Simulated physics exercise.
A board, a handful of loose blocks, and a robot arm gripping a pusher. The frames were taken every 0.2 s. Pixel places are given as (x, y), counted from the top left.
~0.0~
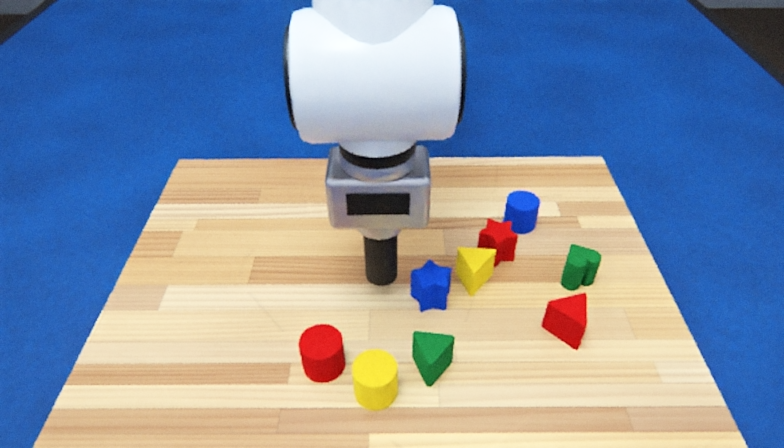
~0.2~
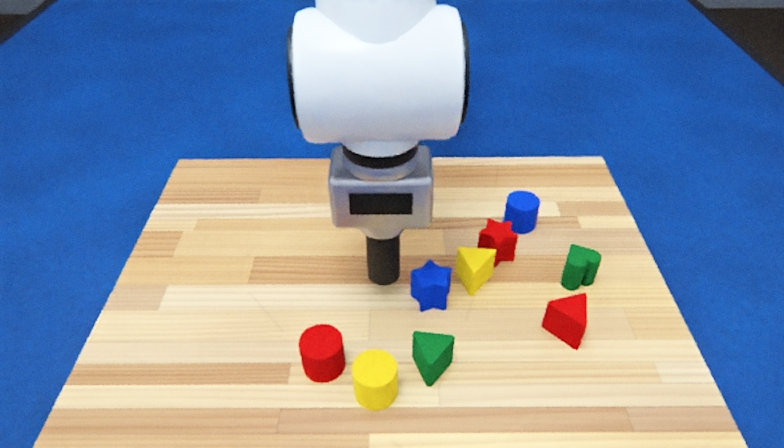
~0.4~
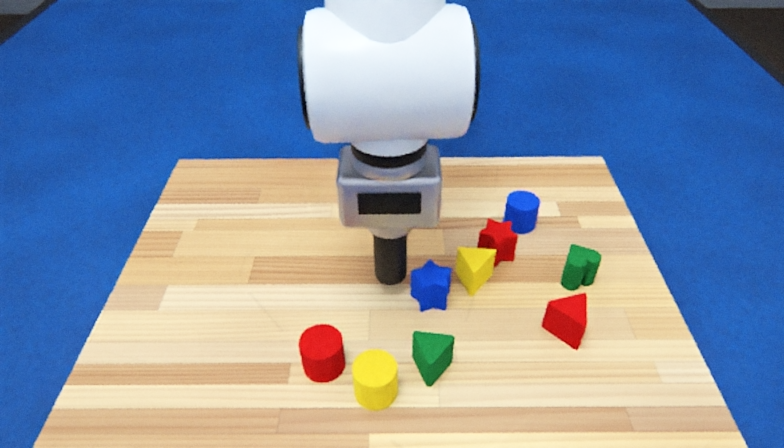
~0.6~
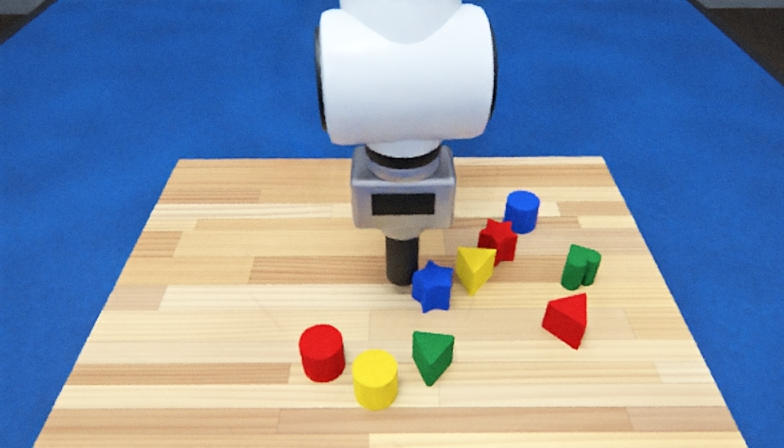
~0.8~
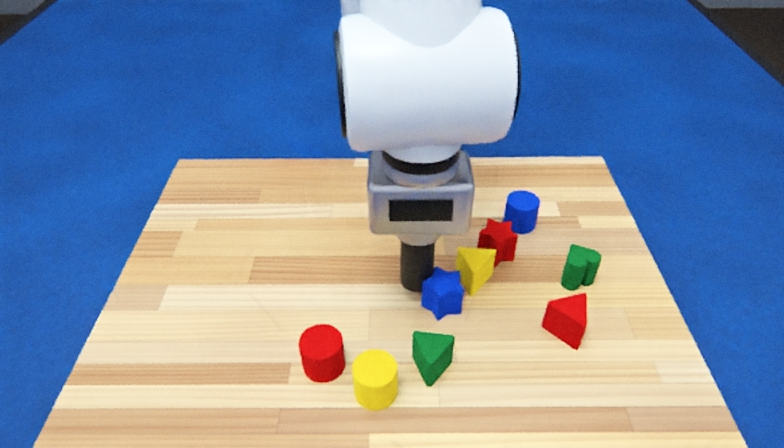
On a wooden table scattered with colourful blocks, a robot arm moved its dark pusher slowly to the right, then nudged the blue star block a little way right and slightly toward the viewer.
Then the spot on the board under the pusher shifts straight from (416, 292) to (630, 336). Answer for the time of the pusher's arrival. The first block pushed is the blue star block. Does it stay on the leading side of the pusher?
The pusher moves past it.
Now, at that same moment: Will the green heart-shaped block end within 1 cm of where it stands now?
Yes, it checks out.
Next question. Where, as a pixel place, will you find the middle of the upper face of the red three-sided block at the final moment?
Answer: (634, 335).
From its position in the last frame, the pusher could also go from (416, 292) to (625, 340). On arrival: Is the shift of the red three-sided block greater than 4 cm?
Final answer: Yes.
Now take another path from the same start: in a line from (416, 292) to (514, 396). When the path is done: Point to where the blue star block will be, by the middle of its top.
At roughly (507, 317).
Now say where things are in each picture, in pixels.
In the first picture, tip of the pusher at (382, 275), middles of tops, blue star block at (432, 274), yellow three-sided block at (476, 256), red three-sided block at (573, 306), green heart-shaped block at (583, 255).
In the second picture, pusher at (384, 274), nothing pushed.
In the third picture, pusher at (391, 274), nothing pushed.
In the fourth picture, pusher at (402, 275), blue star block at (434, 275).
In the fifth picture, pusher at (417, 281), blue star block at (444, 281), yellow three-sided block at (476, 256), red three-sided block at (573, 306), green heart-shaped block at (583, 255).
On the path given first. One third of the way, pusher at (487, 294); blue star block at (510, 303), turned 25° clockwise; yellow three-sided block at (485, 258), turned 45° anticlockwise.
Two thirds of the way, pusher at (560, 308); blue star block at (537, 316), turned 85° clockwise; yellow three-sided block at (486, 258), turned 50° anticlockwise; red three-sided block at (590, 315), turned 20° anticlockwise.
At the end, pusher at (635, 324); blue star block at (537, 316), turned 85° clockwise; yellow three-sided block at (486, 258), turned 50° anticlockwise; red three-sided block at (634, 335), turned 40° clockwise; green heart-shaped block unmoved.
